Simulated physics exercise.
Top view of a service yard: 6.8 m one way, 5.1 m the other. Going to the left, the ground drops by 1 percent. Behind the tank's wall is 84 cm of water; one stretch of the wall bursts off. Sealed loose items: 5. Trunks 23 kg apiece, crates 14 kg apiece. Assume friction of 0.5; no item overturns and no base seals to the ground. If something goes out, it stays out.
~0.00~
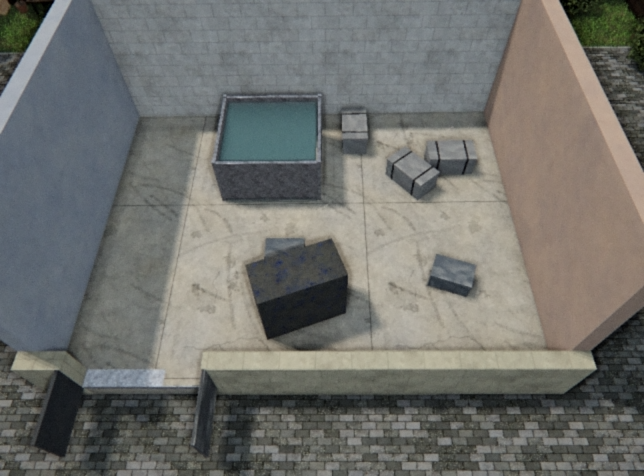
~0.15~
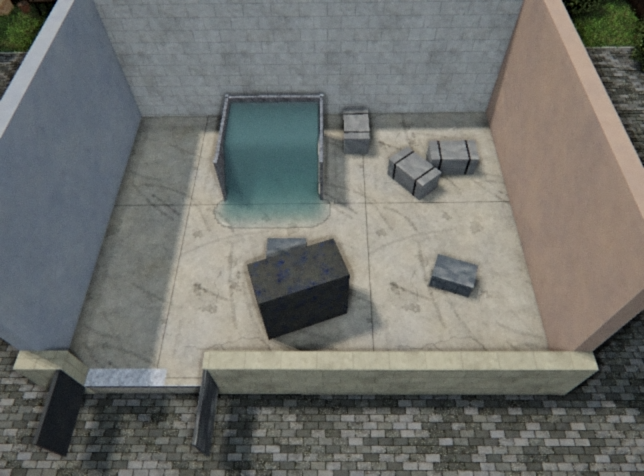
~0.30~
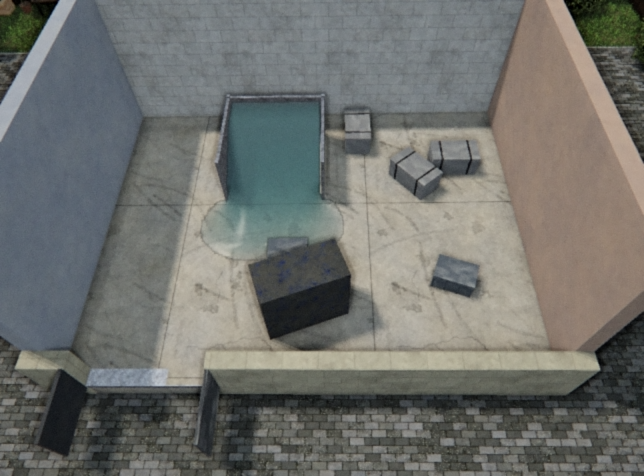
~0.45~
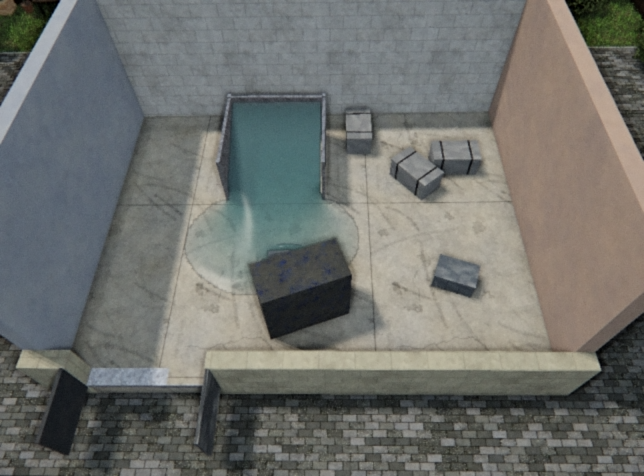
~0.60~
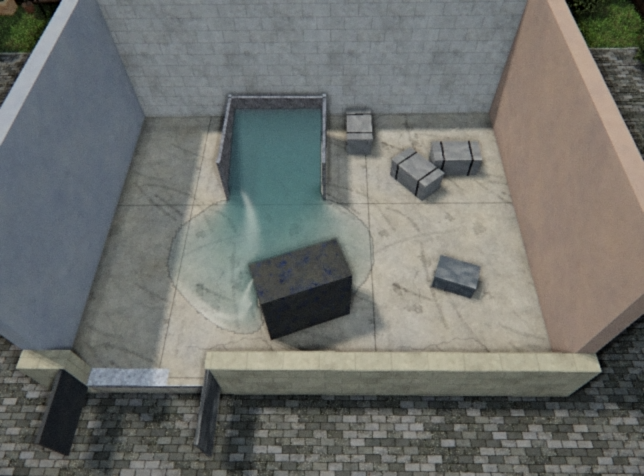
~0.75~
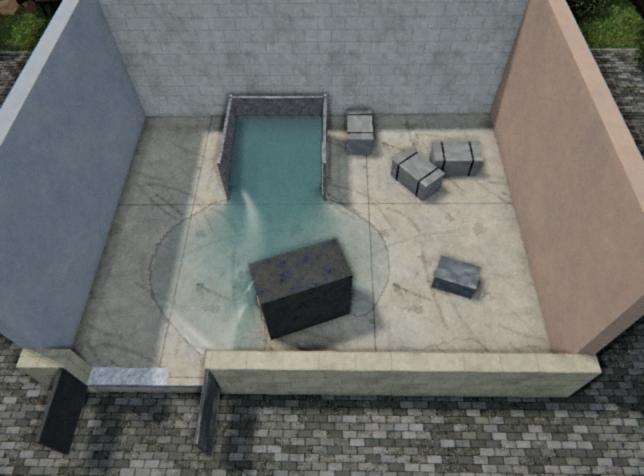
Water pours from the opened front of a tank and spreads around a large dark block.
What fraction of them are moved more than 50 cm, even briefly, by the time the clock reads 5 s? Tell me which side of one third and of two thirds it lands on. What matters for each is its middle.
Within the middle third.
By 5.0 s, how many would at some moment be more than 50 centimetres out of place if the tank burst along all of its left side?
Then 1.
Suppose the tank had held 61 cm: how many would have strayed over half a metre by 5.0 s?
1.
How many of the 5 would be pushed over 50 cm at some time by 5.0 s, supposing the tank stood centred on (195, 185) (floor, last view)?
Result: 0.
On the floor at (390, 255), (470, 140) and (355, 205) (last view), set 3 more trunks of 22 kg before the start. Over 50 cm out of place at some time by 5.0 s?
In that order: Over, short of it, less.
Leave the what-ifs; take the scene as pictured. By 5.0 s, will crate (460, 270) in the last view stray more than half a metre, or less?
The answer is greater.
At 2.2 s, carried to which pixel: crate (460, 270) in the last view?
Look about (497, 274).
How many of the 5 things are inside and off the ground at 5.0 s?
1 of them.
After 1.1 s 1 of 5 are over 50 cm from their spots; 1 afloat.
After 2.2 s 2 of 5 are over 50 cm from their spots; 1 afloat.
After 3.5 s 2 of 5 are over 50 cm from their spots; 1 afloat.
After 5.0 s 2 of 5 are over 50 cm from their spots, and 2 have been at some point; 1 afloat.
